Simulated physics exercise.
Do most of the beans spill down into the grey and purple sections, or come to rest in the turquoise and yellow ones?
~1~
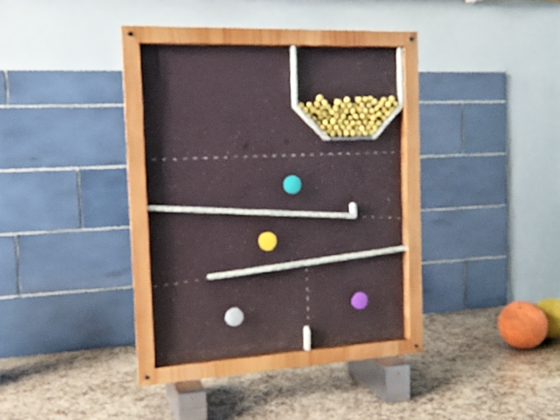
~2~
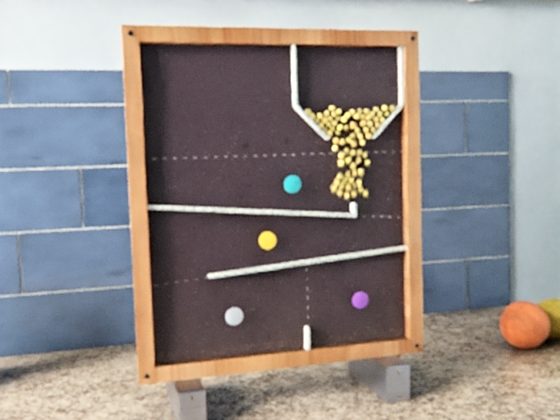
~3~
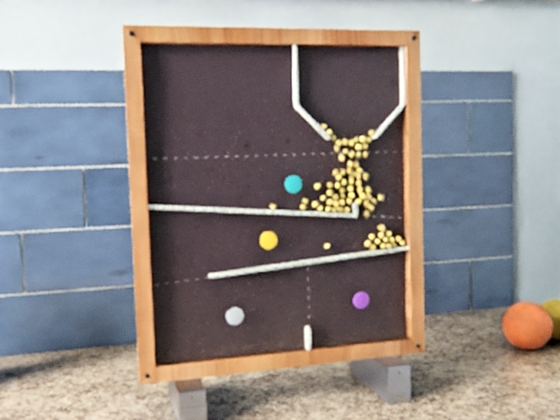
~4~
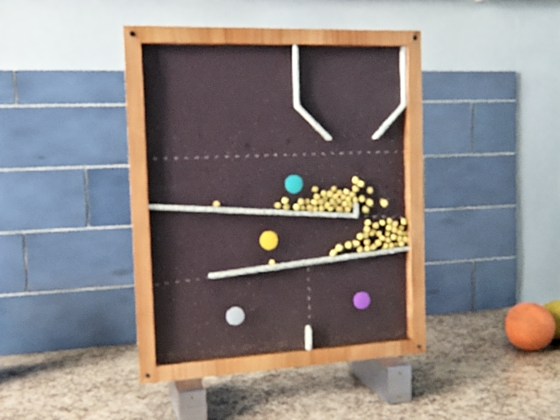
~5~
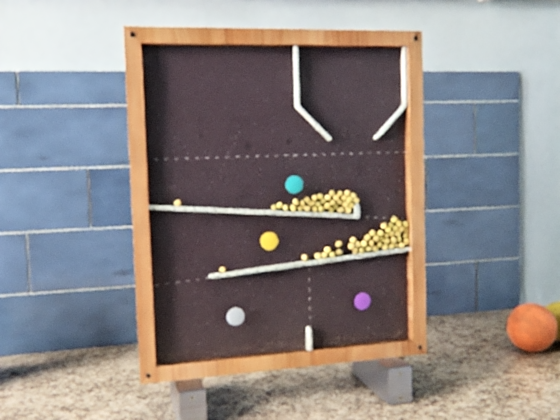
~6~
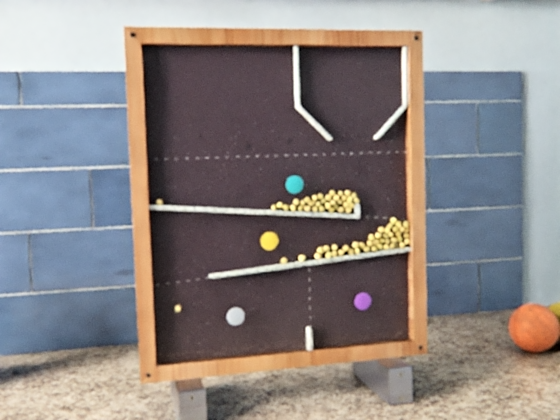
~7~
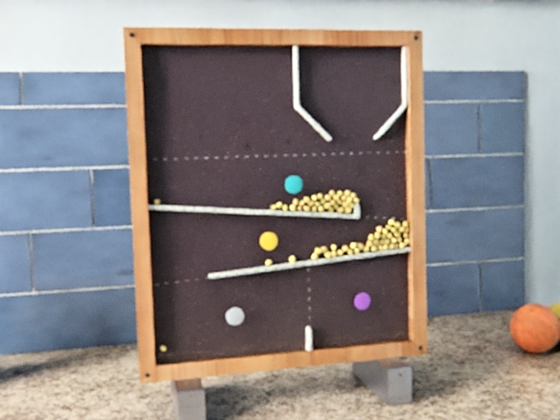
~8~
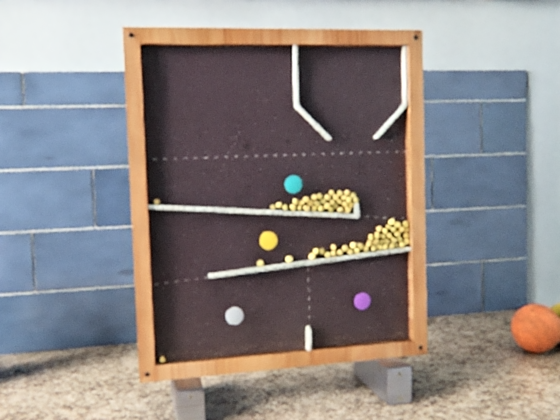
Most come to rest in the turquoise and yellow sections, with a middling share in each. The grey and purple sections stay low, with just a stray bean at the bottom left.
